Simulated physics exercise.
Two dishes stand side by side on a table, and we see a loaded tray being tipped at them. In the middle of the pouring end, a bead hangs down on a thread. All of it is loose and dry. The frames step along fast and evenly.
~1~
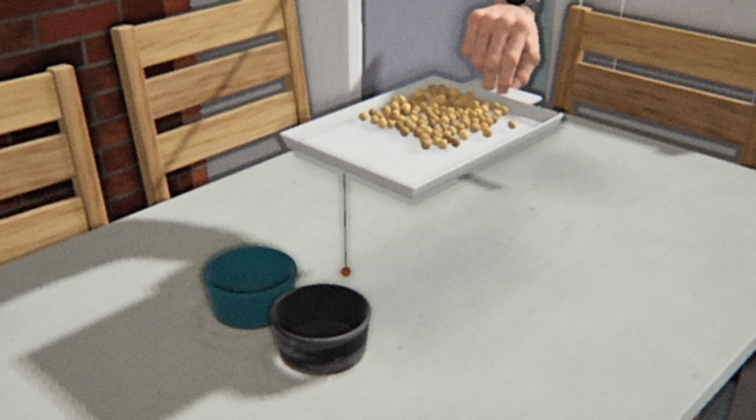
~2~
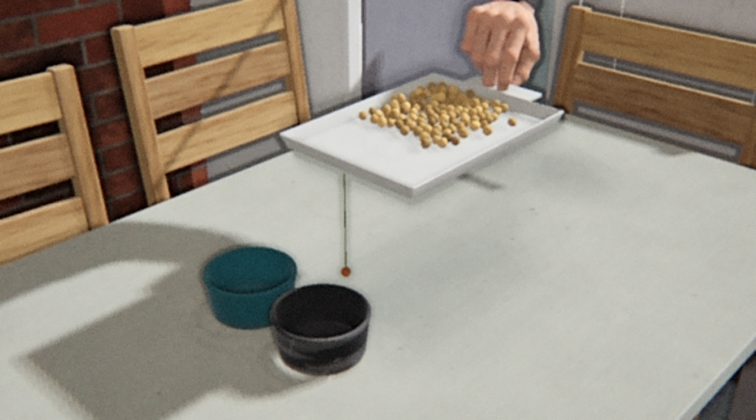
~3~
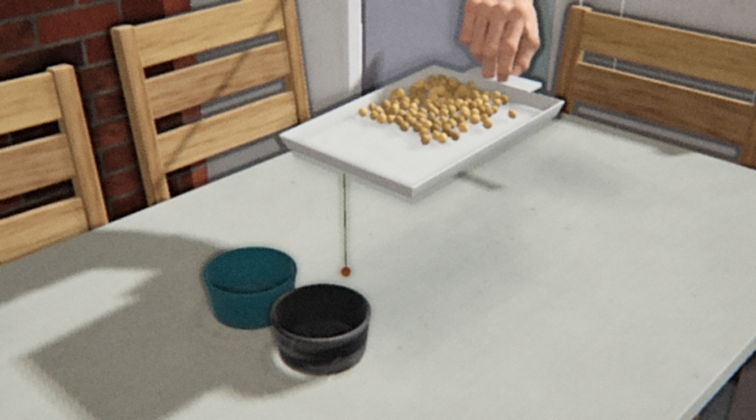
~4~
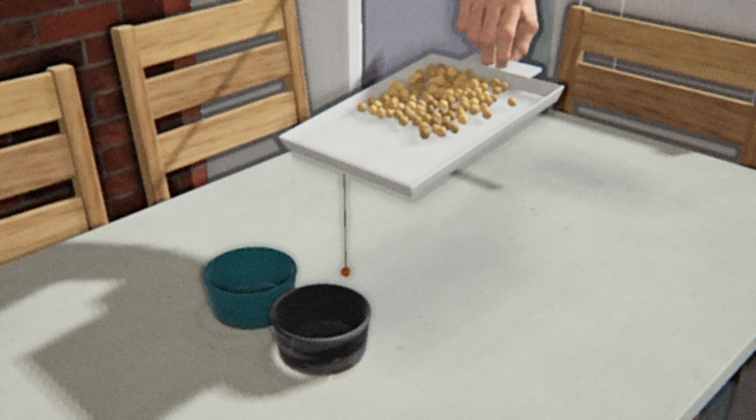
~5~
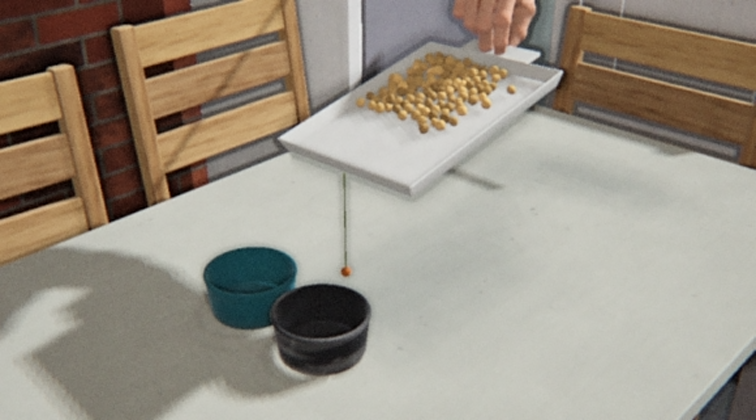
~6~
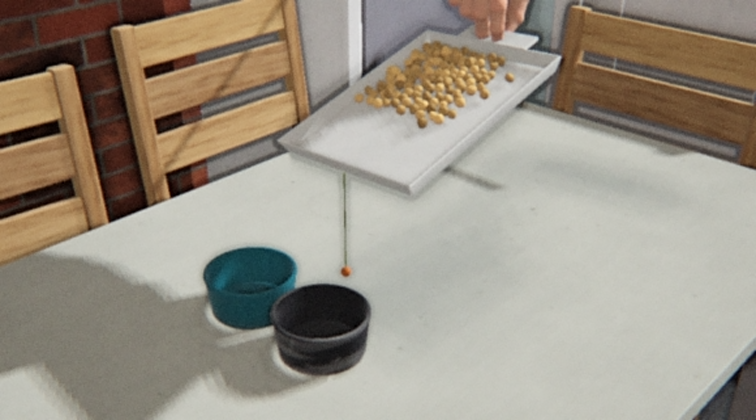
On a pale table with wooden chairs behind it, a teal dish and a black dish sit beneath a white tray of chickpeas, a bead hanging from its near end. A hand steadily raises the tray's far end, tilting it towards the dishes, while the chickpeas stay heaped near the back.
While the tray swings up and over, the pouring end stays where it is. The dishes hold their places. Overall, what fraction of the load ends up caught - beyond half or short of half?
Beyond half.
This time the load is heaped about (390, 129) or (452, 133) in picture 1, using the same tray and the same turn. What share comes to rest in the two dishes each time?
Roughly 90 per cent, and 90 per cent.
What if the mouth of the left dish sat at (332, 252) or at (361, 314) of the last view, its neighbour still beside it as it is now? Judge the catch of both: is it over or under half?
Result - try one, below the halfway mark; try two, below the halfway mark.
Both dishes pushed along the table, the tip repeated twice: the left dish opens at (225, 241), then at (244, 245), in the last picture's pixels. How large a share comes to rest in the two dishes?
You'd get near 70 per cent and afterwards near 70 per cent.
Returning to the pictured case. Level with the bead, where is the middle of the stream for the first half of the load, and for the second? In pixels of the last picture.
For the early half I get (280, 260), and for the late half (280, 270).
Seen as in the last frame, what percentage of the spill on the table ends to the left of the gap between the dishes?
I'd put it at close to 60 per cent.
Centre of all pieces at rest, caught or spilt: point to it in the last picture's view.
About (265, 309).
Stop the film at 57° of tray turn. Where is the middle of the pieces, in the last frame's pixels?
(321, 147).
Shortly afterwards, tray tipped steeply; the bulk on the tray; only a few in the right dish; only a few in the left dish; only a few outside both; a little in the air.
Next, tray tipped right over; near half on the tray; a little in the right dish; a little in the left dish; a little outside both; a little in the air.
Some moments later, tray tipped past a quarter turn; near a third in the right dish; near half in the left dish; a little outside both.
In the end, tray tipped past a quarter turn; near a third in the right dish; near half in the left dish; a little outside both.
